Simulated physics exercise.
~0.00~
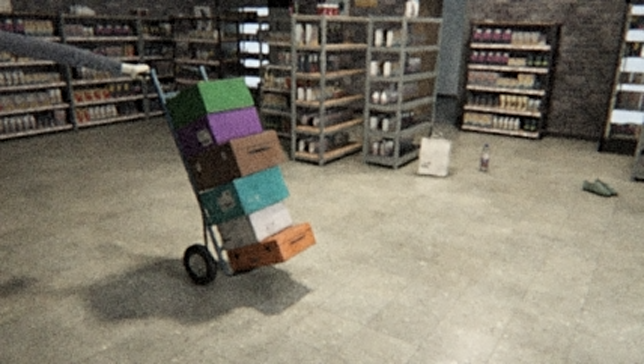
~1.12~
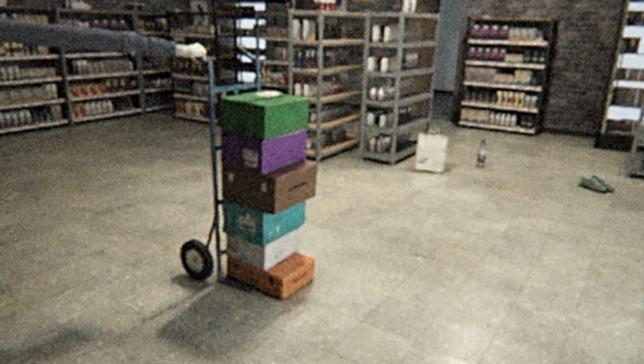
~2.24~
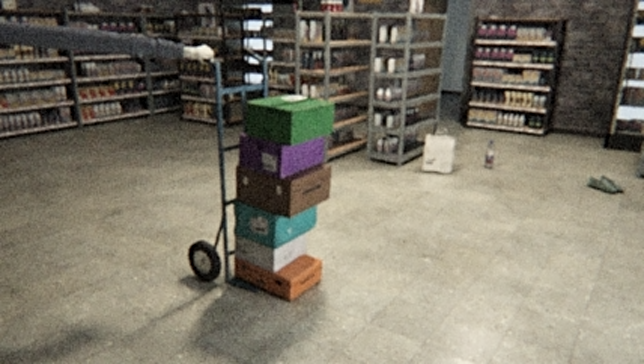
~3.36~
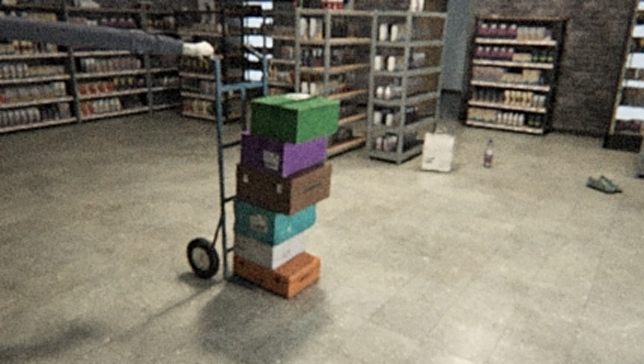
The clip shows a gloved hand swinging a tilted hand truck upright in a store aisle, carrying a stack of six colourful boxes. The stack straightens and shifts slightly right, the upper boxes sitting a little off line, and it ends still standing beside the upright truck.
